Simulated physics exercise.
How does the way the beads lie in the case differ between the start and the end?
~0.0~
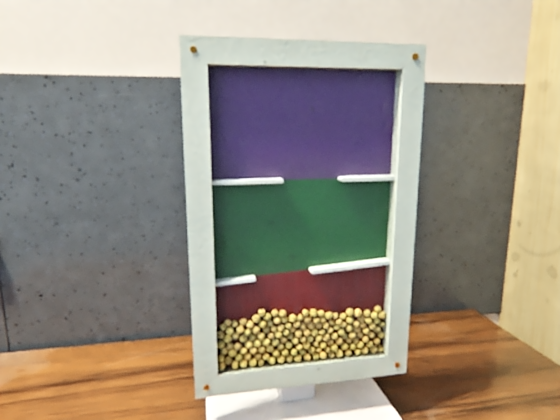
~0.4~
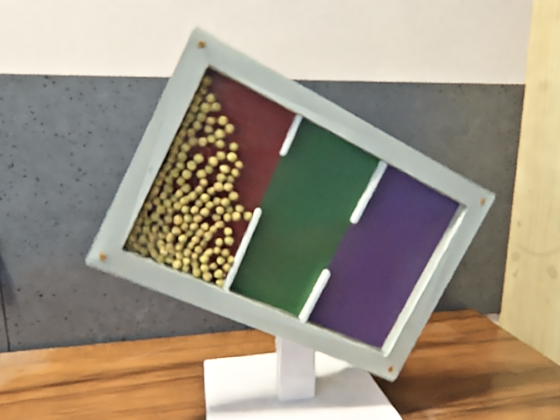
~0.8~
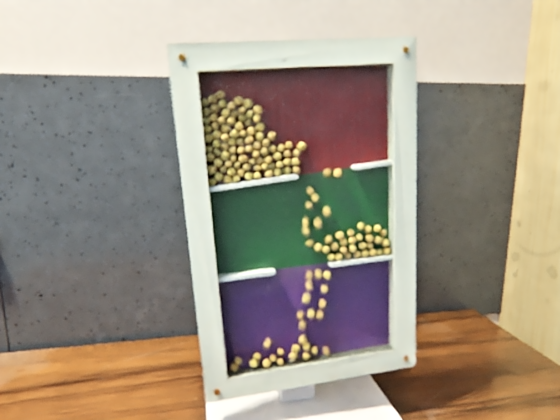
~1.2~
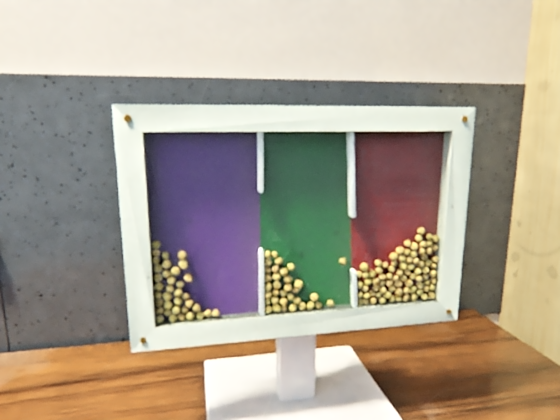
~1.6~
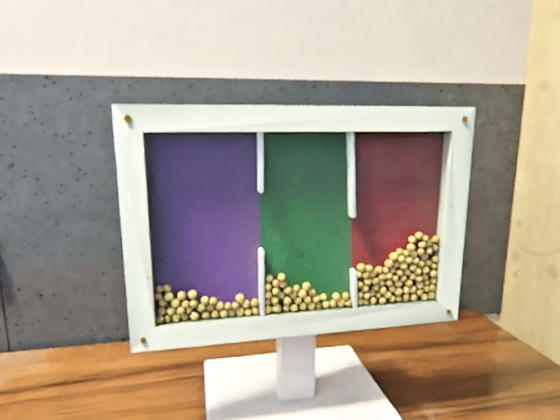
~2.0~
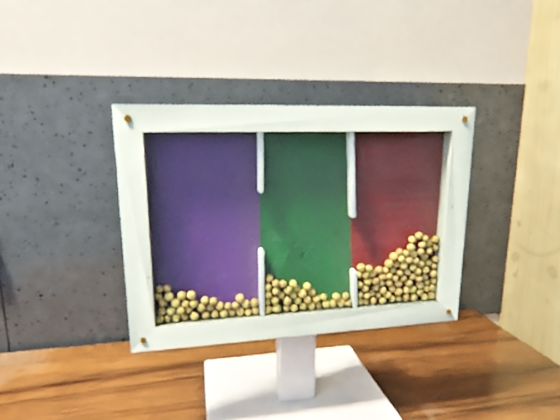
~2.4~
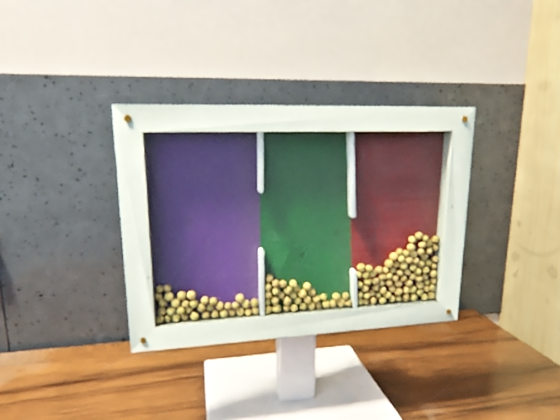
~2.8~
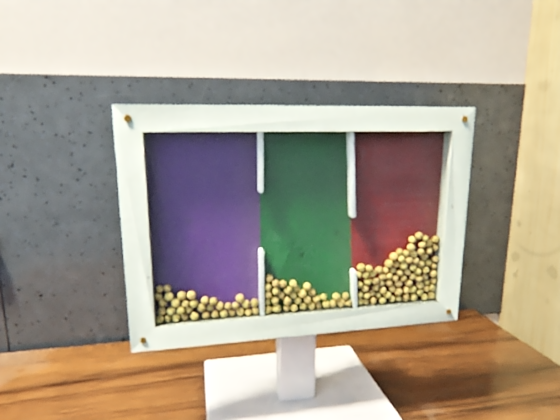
At the start the beads all lie together in the red chamber at the bottom of the upright case. At the end they are spread along the bottom of the sideways case through all three chambers, with the biggest pile in the red one on the right.
The clip shows a framed case of pale beads turning clockwise on a stand, its red chamber going from bottom to left, top and then right. Beads spill through the gaps into the green and purple chambers, then settle with the largest pile in red.
